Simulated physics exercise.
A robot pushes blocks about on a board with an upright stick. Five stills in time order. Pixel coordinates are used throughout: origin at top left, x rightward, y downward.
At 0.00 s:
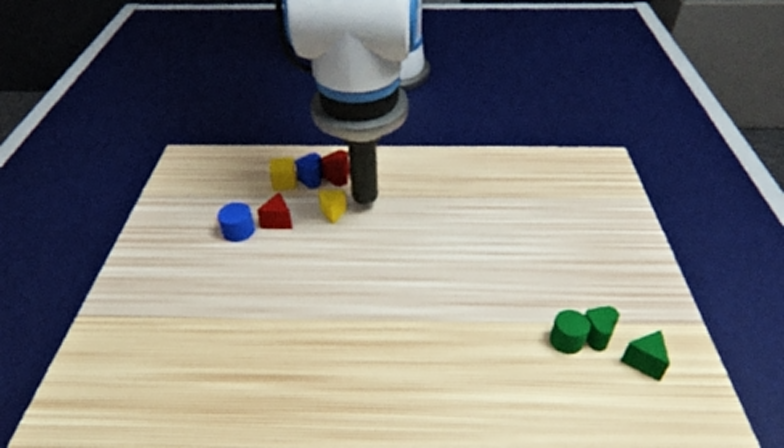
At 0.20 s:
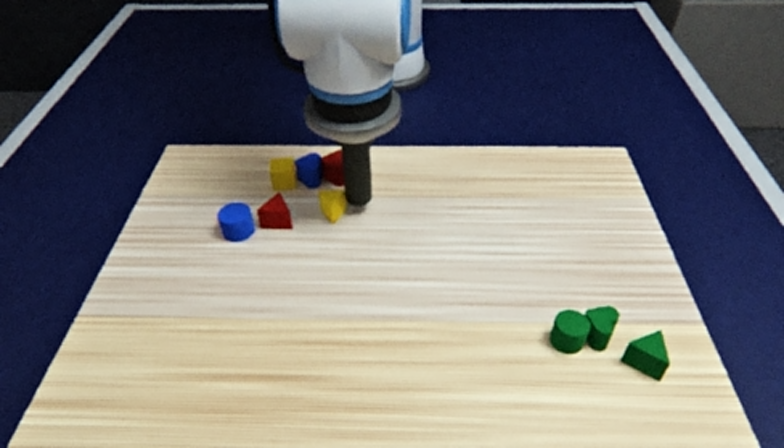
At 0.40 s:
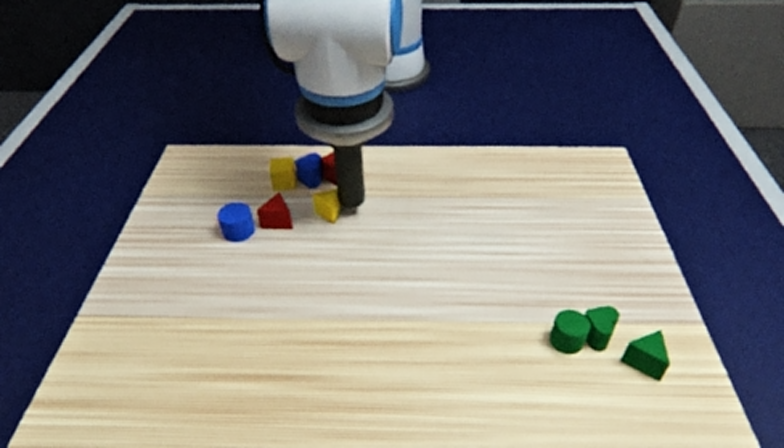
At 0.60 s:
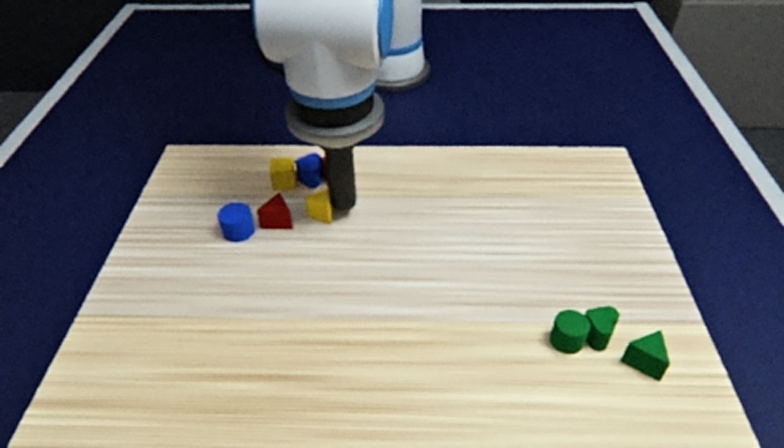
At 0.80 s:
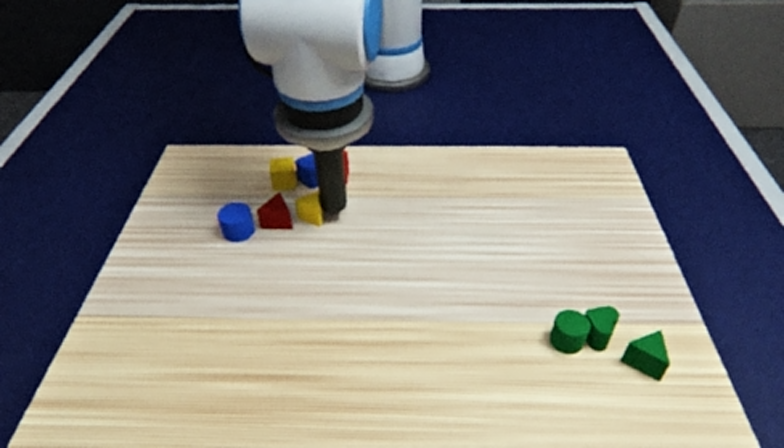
A white and blue robot arm with a dark upright stick stands over a pale wooden board on a dark blue surface, seen from a fixed, raised view. Small red, blue and yellow blocks sit at the upper left, with three green ones at the lower right. The stick moves left and slightly nearer, pushing the closest yellow block left toward a red triangular piece, while the other blocks stay still.
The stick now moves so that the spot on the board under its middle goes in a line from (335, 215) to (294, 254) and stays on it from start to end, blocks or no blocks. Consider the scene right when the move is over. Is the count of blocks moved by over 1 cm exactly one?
I'd say yes.
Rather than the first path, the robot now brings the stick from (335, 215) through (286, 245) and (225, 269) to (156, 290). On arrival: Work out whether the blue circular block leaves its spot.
The block in question stays where it was by the end.
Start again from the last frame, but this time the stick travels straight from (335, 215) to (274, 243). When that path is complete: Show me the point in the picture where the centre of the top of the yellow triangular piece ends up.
I predict (282, 199).
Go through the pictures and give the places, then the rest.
Stick's lower end at (365, 197); red triangular piece at (275, 204); yellow triangular piece at (331, 195), in the first picture.
Stick at (359, 199); blocks still, in the second picture.
Stick at (352, 201); yellow triangular piece at (327, 196), in the third picture.
Stick at (344, 203); yellow triangular piece at (320, 197), in the fourth picture.
Stick at (334, 205); red triangular piece at (275, 204); yellow triangular piece at (311, 199), in the fifth picture.
On the path given first. Halfway along, stick at (314, 225); yellow triangular piece at (299, 203), turned 35° clockwise.
At the end, stick at (292, 244); red triangular piece still; yellow triangular piece at (299, 203), turned 35° clockwise.
